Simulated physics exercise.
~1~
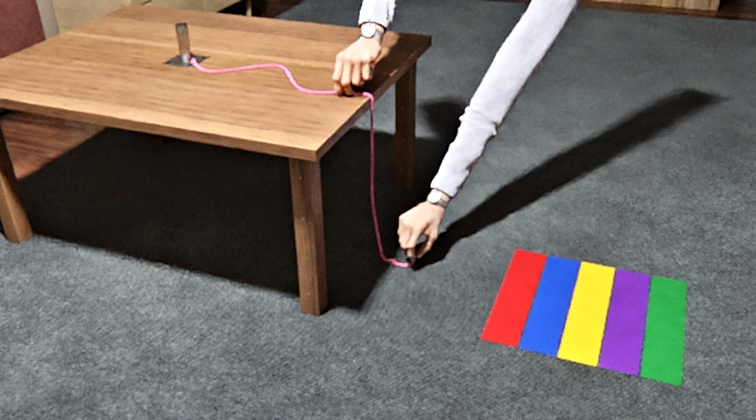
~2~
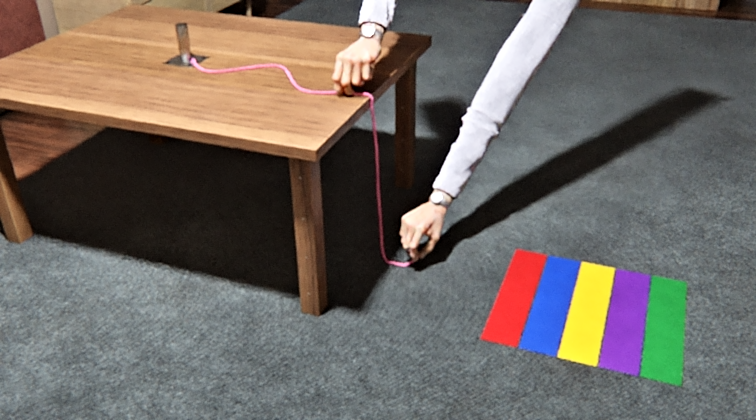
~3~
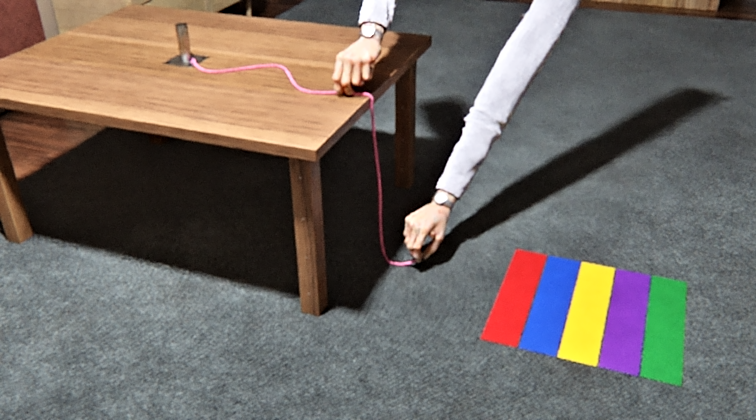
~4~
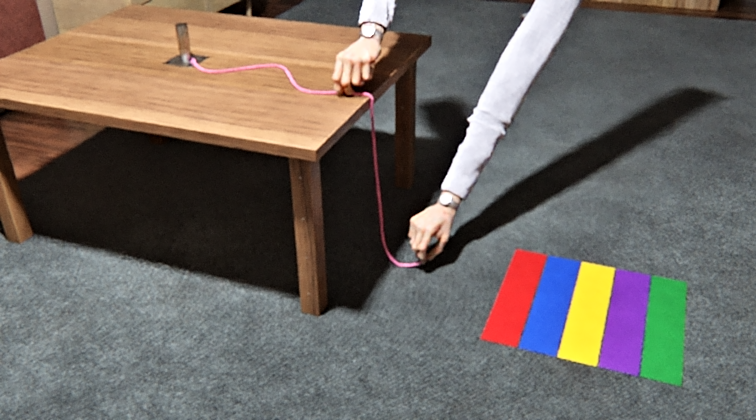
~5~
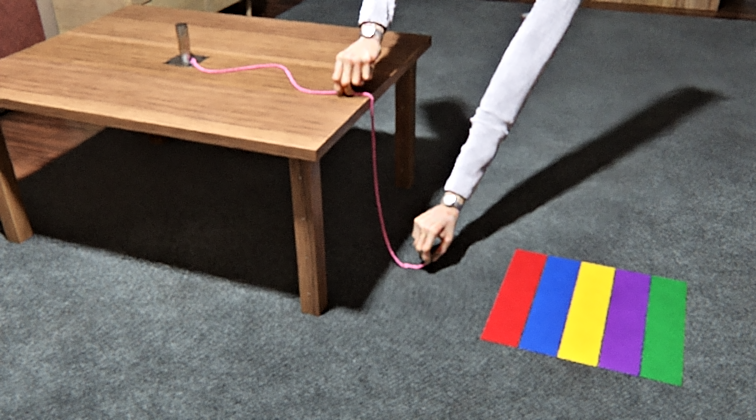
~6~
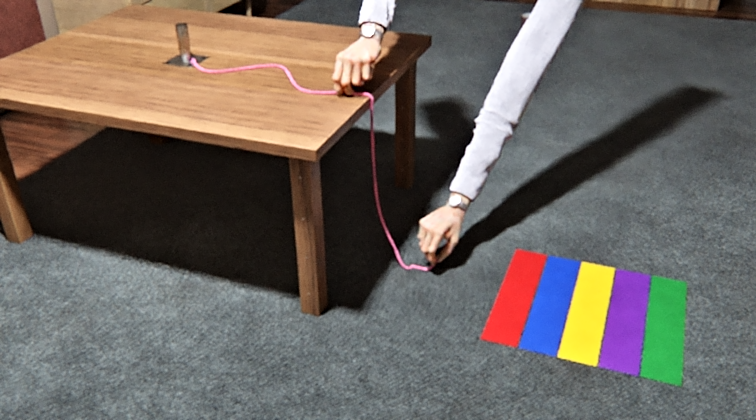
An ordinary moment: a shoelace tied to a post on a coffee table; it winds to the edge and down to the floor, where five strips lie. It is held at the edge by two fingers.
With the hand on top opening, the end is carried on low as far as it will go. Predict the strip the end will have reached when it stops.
I would say the yellow strip.
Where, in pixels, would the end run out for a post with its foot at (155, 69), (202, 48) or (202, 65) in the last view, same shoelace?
Near (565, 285), (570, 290) and (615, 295).
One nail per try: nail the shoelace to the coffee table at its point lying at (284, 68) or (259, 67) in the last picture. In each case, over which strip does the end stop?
Blue; blue.
Soon after, end near (527, 279); over red.
Then, end near (564, 287); over blue.
At full stretch, end near (587, 291); over yellow. It gets as far as the yellow strip.
